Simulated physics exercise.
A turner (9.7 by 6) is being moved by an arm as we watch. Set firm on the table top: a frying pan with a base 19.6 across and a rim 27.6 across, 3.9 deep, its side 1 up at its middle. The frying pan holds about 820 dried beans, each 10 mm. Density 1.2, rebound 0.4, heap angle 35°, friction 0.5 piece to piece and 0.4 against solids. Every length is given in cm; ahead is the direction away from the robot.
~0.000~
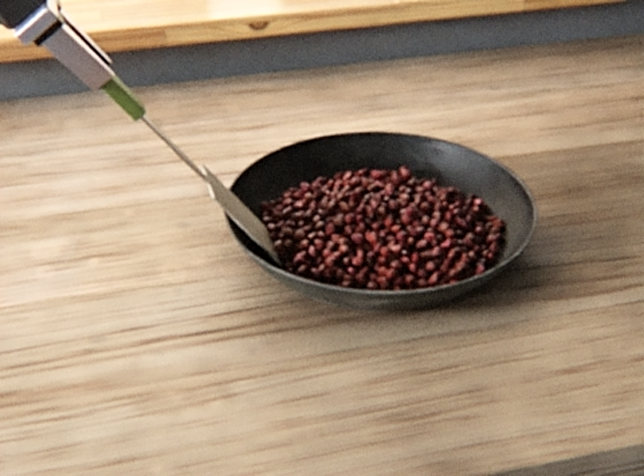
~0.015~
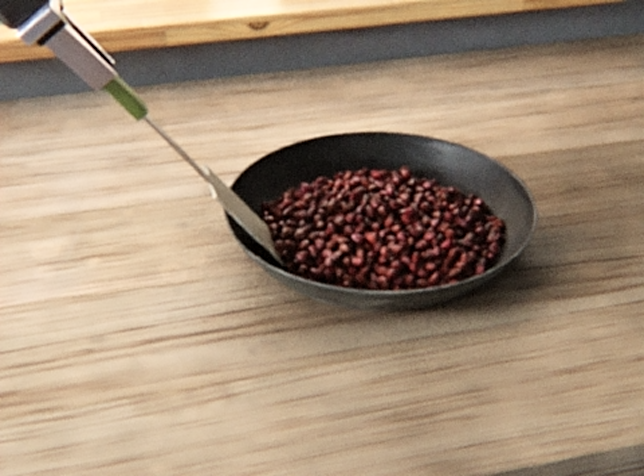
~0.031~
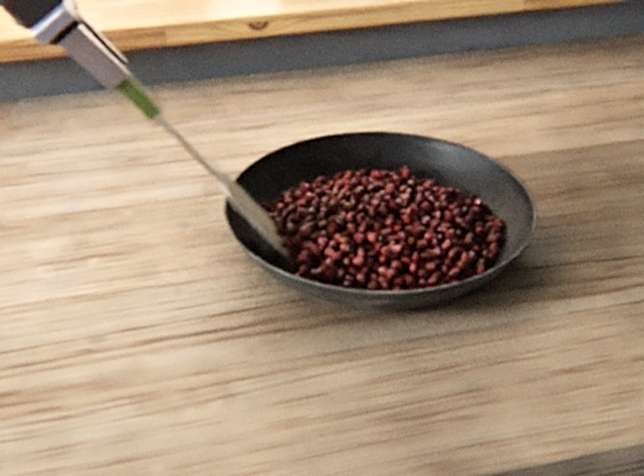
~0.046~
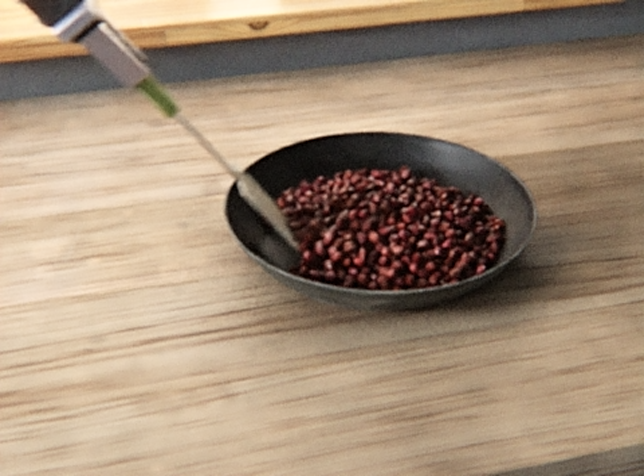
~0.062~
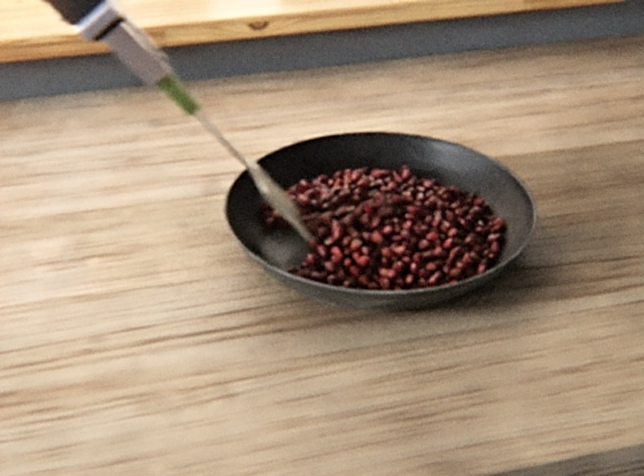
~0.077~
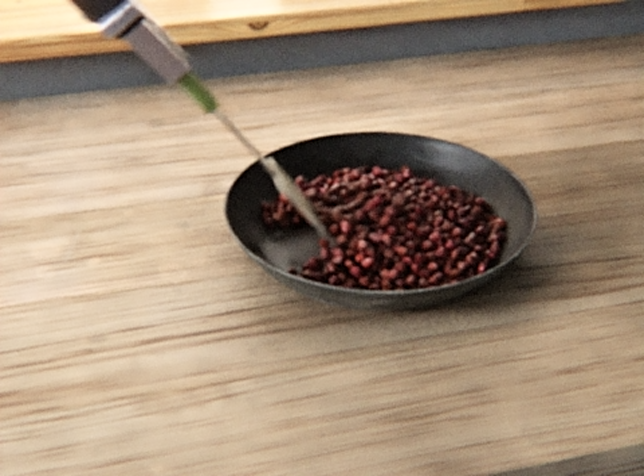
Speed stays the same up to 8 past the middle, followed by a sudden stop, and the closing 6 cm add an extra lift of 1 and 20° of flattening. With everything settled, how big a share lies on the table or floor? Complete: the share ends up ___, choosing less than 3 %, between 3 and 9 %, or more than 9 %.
The share ends up between 3 and 9 %.
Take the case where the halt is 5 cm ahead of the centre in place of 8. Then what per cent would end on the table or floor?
My guess would be around 0 per cent.
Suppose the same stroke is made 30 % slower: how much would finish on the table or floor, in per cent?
I'd say close to 5 per cent.
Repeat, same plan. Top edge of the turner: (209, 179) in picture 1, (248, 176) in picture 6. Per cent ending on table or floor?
Around 0 per cent finishes on the table or floor.
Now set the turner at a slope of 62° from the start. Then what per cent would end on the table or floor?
I'd put it at about 5 per cent.
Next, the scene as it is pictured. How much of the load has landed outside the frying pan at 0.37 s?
I'd say close to 4 in a hundred.
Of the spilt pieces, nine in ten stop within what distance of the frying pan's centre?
The distance is roughly 25 cm.
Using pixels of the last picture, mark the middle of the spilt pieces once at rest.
In the last view, it's around (561, 207).
After 0.11 s, sloping 54°, highest piece 7 above the table; 825 in the frying pan.
After 0.15 s, sloping 47°, highest piece 7 above the table; 825 in the frying pan.
After 0.37 s, sloping 34°, highest piece 6 above the table; 789 in the frying pan, 36 on the table or floor.
After 1.42 s, sloping 34°, highest piece 5 above the table; 786 in the frying pan, 39 on the table or floor.
In the end, 786 in the frying pan, 39 on the table or floor. That is 5 % on the table or floor.
